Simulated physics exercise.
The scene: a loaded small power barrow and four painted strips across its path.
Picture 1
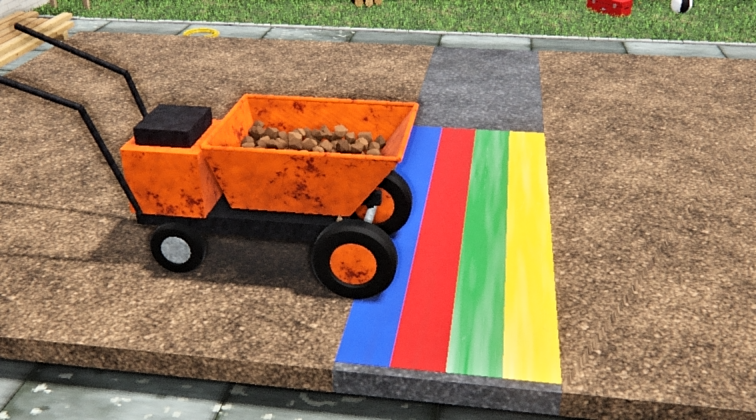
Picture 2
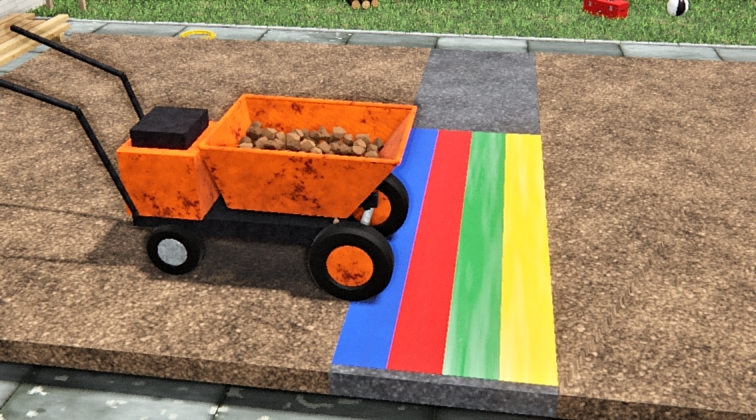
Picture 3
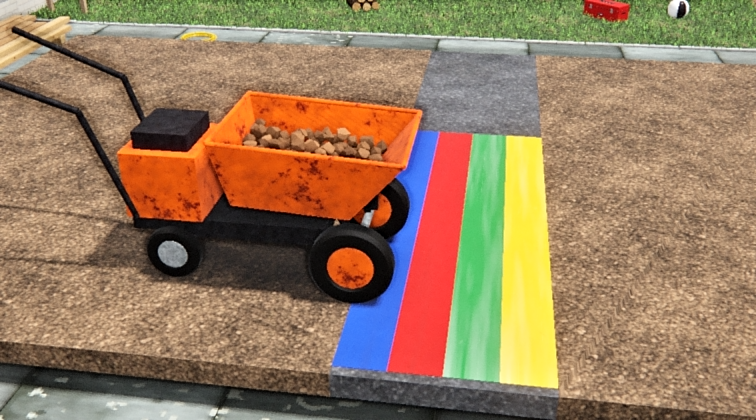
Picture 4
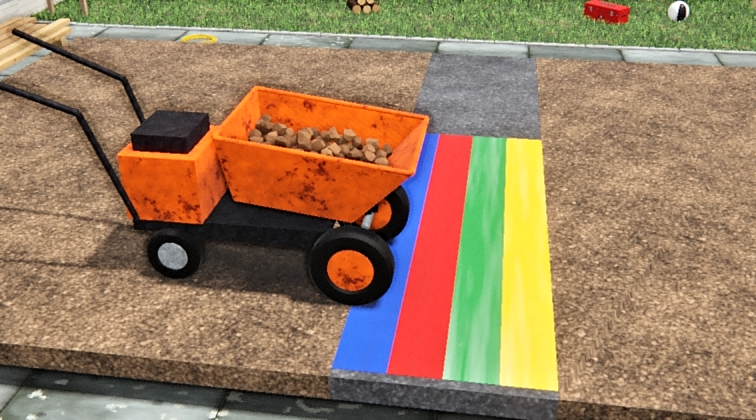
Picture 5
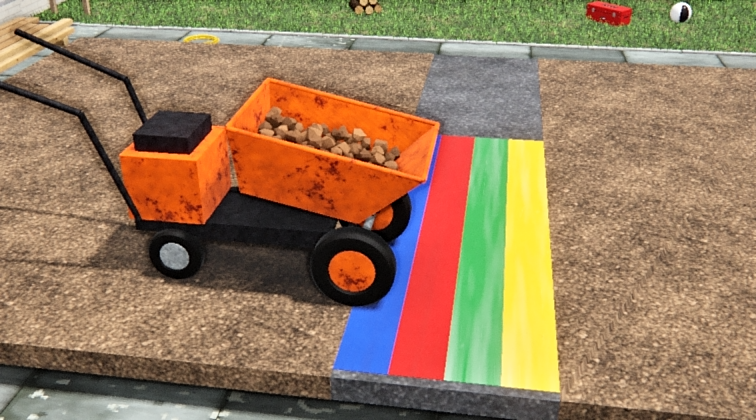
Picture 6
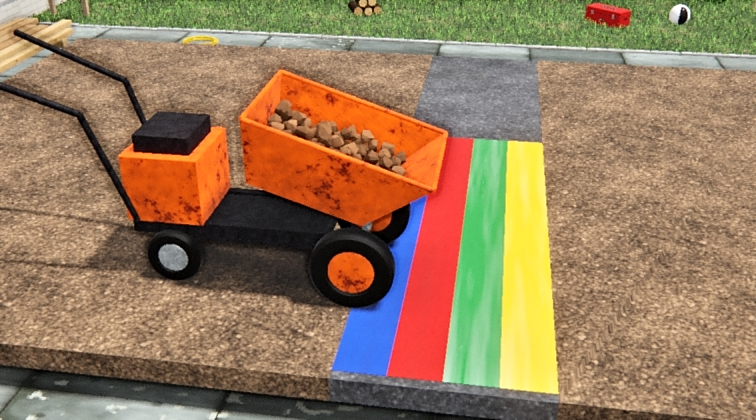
On a brown dirt path by some grass, an orange barrow loaded with brown clods stood at four painted strips, blue, red, green and yellow, while its skip gradually tilted forward to the right.
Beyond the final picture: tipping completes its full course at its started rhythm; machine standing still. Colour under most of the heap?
Yellow.
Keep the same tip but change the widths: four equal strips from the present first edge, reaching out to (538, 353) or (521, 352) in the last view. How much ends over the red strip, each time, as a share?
About 0 %, then 0 %.
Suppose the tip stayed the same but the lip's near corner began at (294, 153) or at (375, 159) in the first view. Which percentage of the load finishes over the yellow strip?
Position 1 near 0 %, position 2 near 30 %.
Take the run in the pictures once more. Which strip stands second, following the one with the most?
That would be the green one, in second.
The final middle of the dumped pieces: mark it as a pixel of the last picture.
Last view, centre at rest - approx. (522, 277).
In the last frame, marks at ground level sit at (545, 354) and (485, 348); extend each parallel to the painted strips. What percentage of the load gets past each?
20 % and 60 %, in that order.
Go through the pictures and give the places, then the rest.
Lip of the skip at (399, 160), level; top of the load at (294, 140), clay clods; blue strip at (373, 324); red strip at (425, 329); green strip at (477, 333); yellow strip at (531, 338), in the first frame.
Lip of the skip at (398, 163), level; top of the load at (292, 141), in the second frame.
Lip of the skip at (403, 167), tipped barely; top of the load at (297, 140), in the third frame.
Lip of the skip at (412, 174), tipped a little; top of the load at (282, 143), in the fourth frame.
Lip of the skip at (423, 181), tipped a little; top of the load at (288, 150), in the fifth frame.
Lip of the skip at (433, 191), tipped clearly; top of the load at (282, 146); blue strip at (370, 333); red strip at (422, 338); green strip at (475, 343); yellow strip at (528, 348), in the sixth frame.
Soon, skip tipped steeply; all in the skip.
A while on, skip tipped steeply; nearly all in the skip; a stray few over the green strip; a stray few over the yellow strip; a stray few falling.
Towards the end, skip tipped right over; about a third in the skip; about a quarter over the green strip; about a third over the yellow strip; a small part off the paint.
Finally, skip tipped right over; about a third in the skip; none over the blue strip; none over the red strip; about a quarter over the green strip; about a third over the yellow strip; a small part off the paint.
